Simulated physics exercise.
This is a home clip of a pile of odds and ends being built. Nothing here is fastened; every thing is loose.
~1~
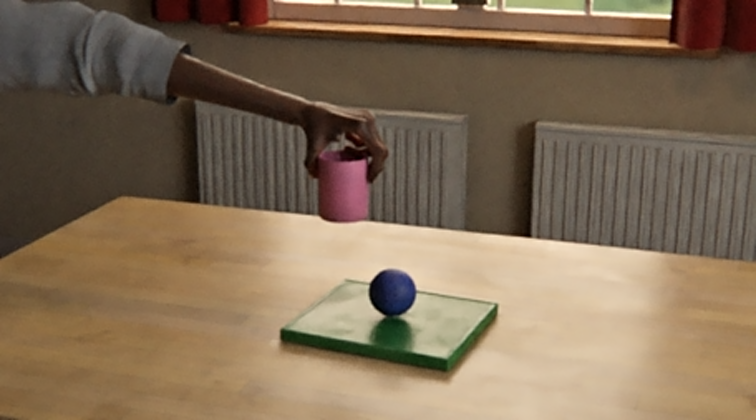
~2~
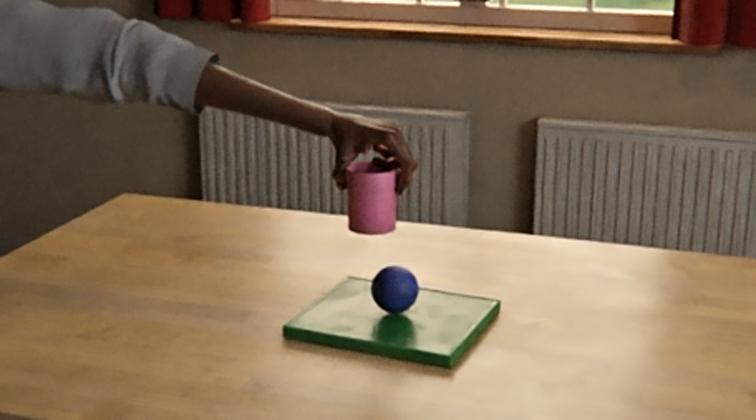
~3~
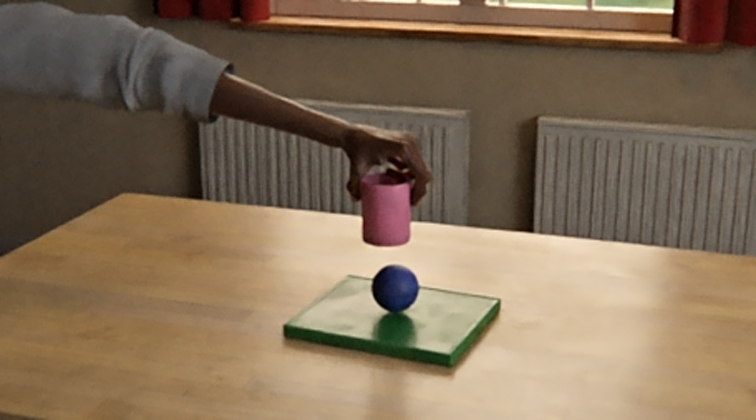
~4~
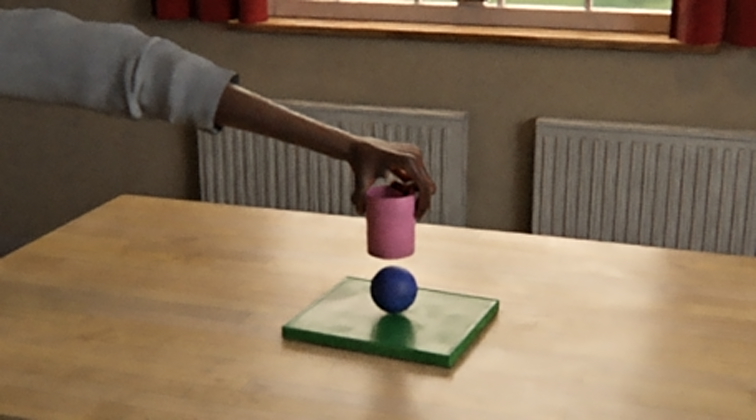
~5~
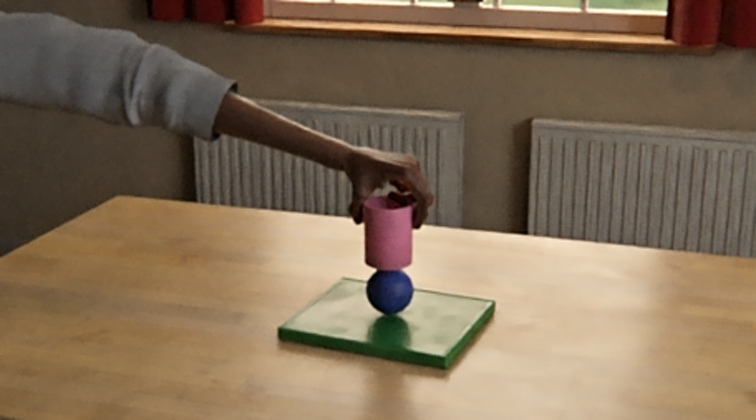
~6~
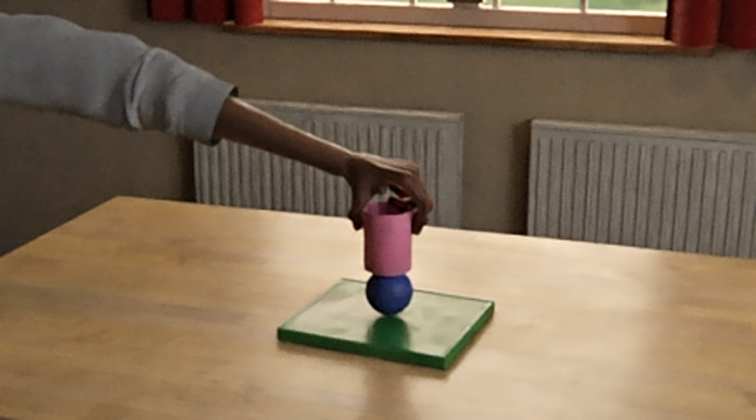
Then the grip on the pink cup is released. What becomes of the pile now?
Pretty sure the pile is unstable there.
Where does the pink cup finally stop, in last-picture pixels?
Somewhere around (163, 260) in the last picture.
Then, 0.70 s after the last picture, pink cup now fallen.
Then, 1.10 s after the last picture, things are still on the move.
At rest, fallen, pink cup; the other 2 in place. Seen from the same camera at the end, pink cup near (163, 259). The pile gives way.
